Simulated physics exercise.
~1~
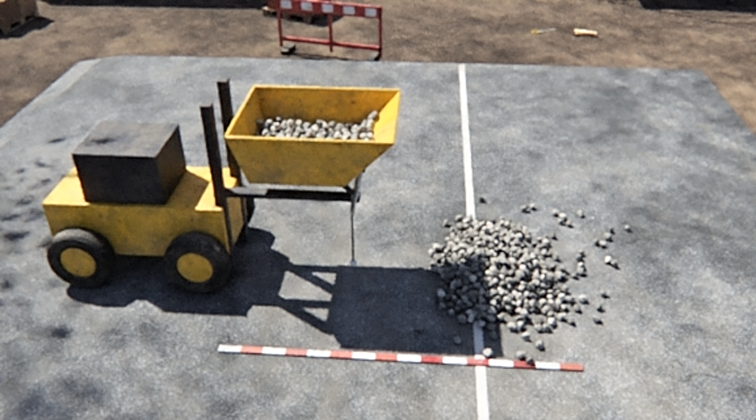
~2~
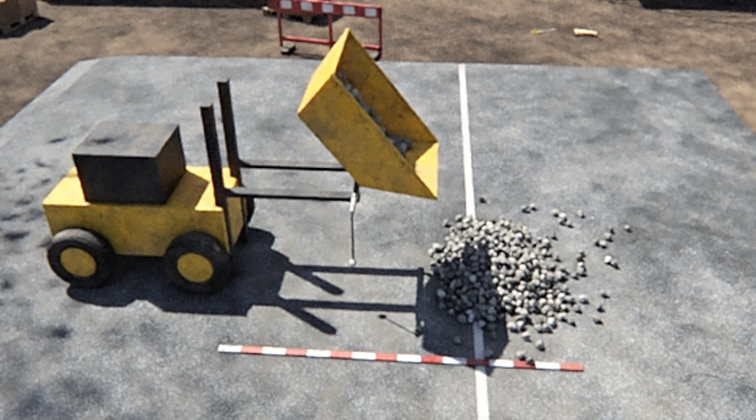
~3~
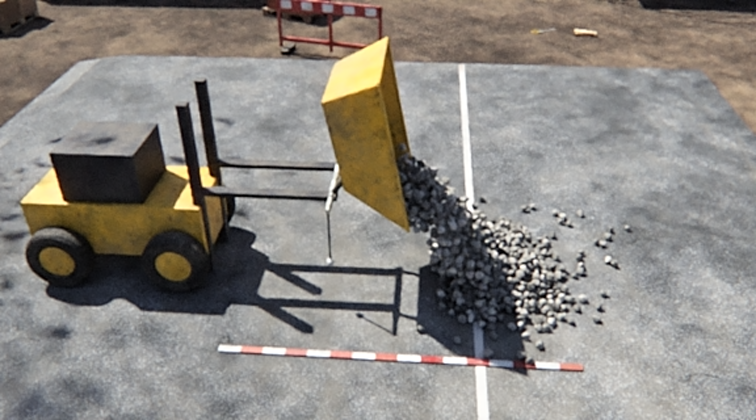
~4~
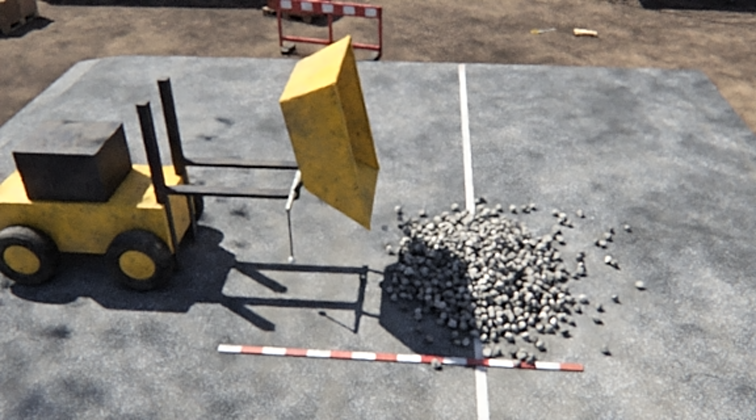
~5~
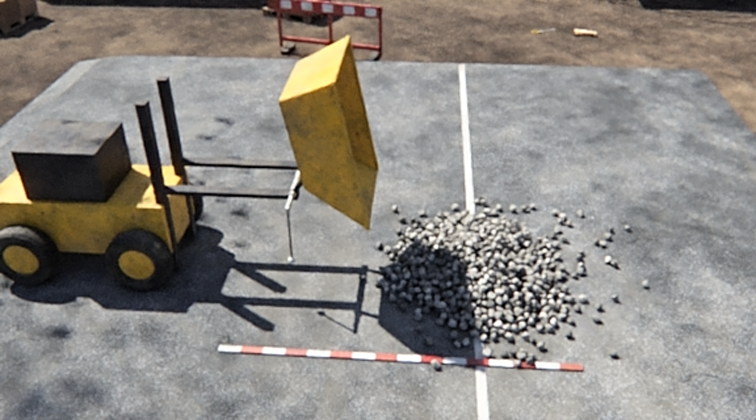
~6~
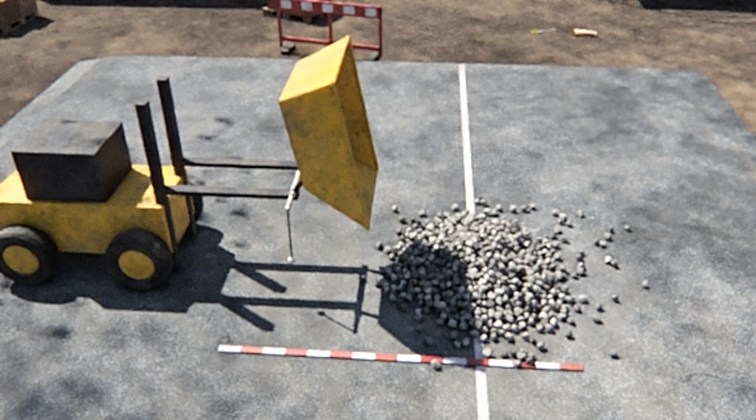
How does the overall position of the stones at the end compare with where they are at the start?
At the start the stones are split between the raised skip and the pile on the ground, while at the end they all lie on the ground, so as a whole they are lower and farther to the right.
